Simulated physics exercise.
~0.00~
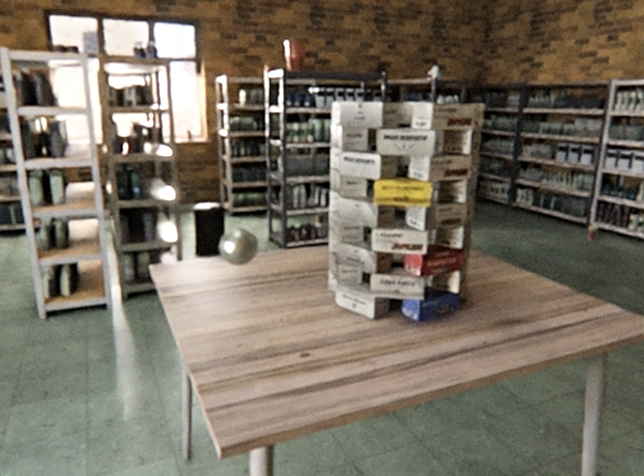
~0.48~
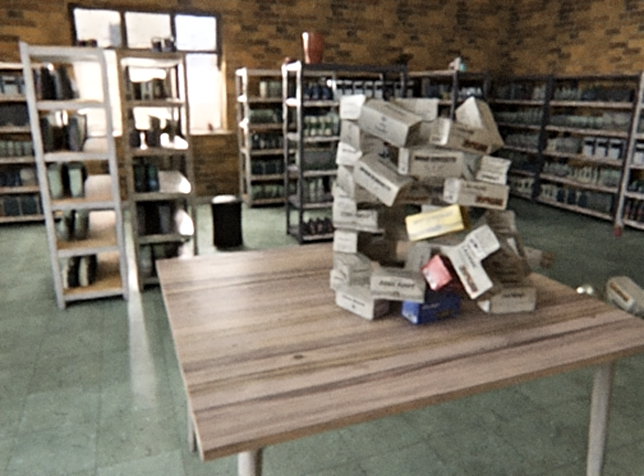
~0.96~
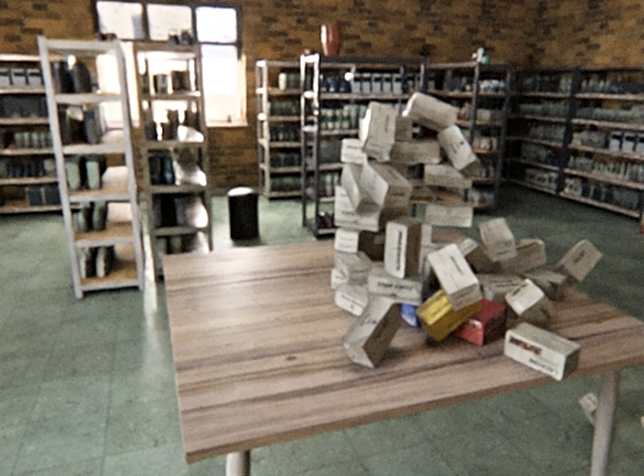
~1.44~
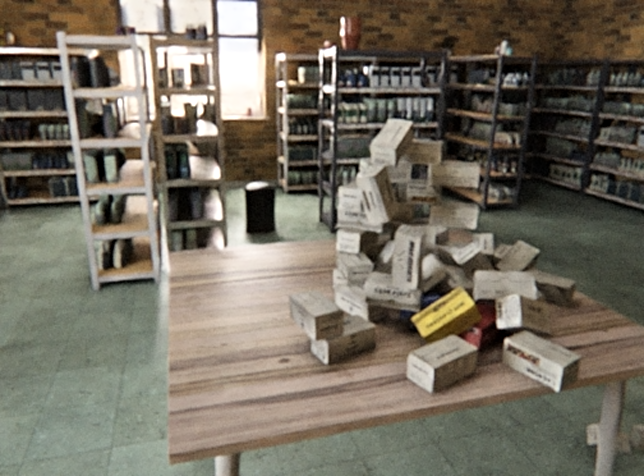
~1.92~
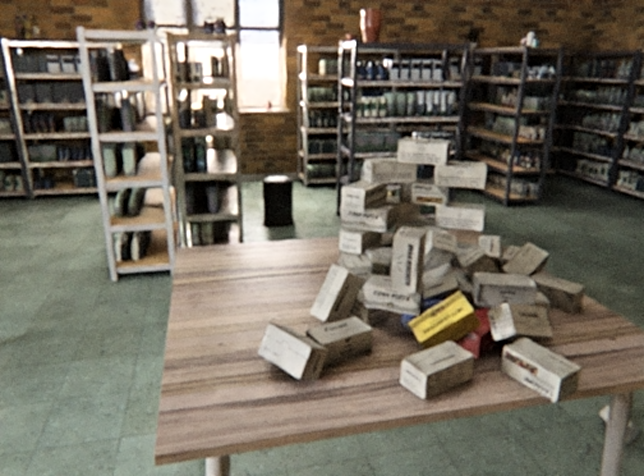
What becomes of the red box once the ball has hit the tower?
It comes down with the falling boxes and ends up low in the heap on the table, mostly hidden beside the yellow one.
